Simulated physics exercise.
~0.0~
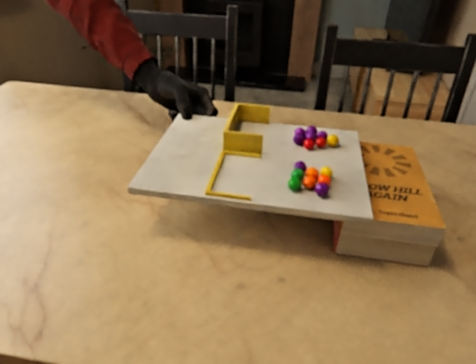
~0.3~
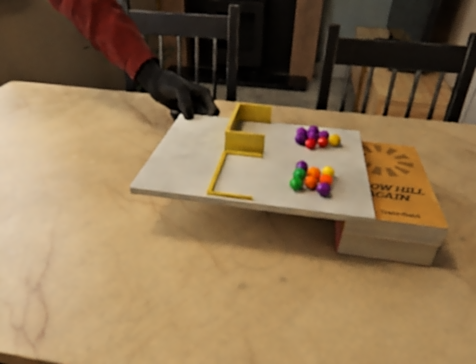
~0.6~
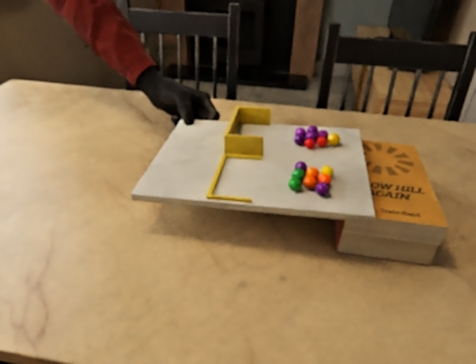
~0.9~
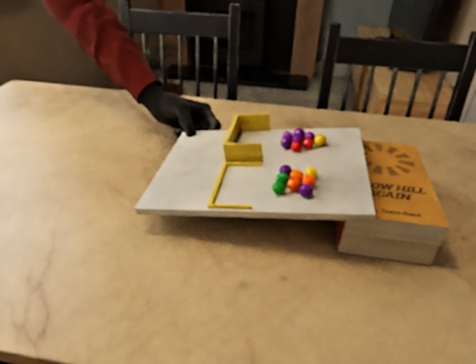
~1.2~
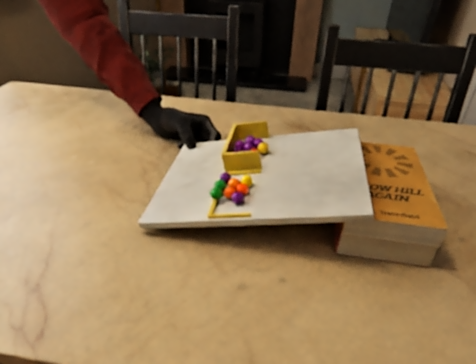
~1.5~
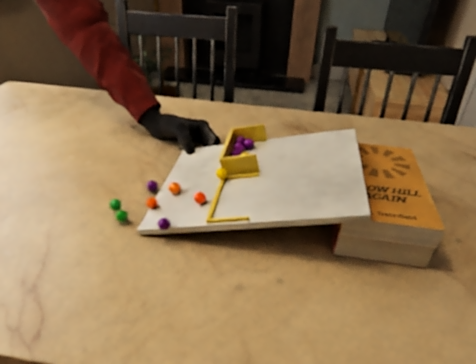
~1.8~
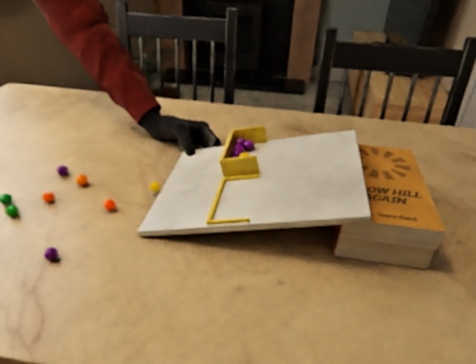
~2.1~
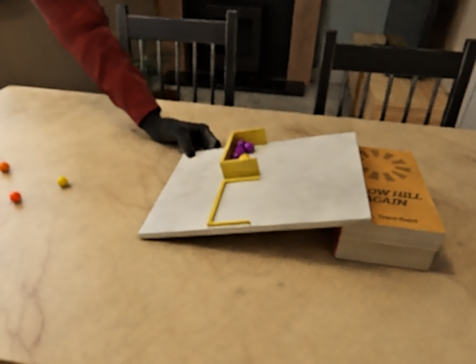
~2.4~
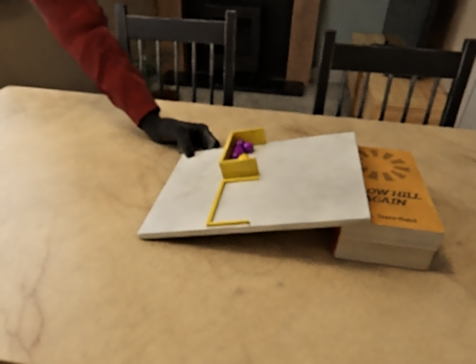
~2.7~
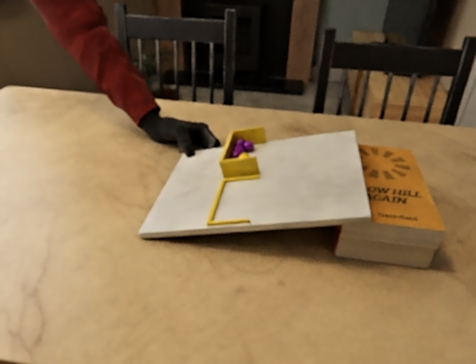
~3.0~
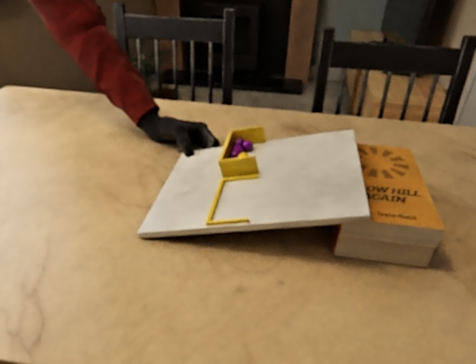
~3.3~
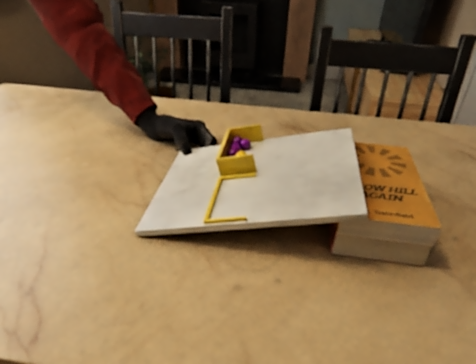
We see a gloved hand lower one end of a white board propped on a thick book, and two clusters of colorful balls roll left; the near cluster passes its low yellow barrier and rolls off across the table out of view, while the far one stays held behind its taller barrier.
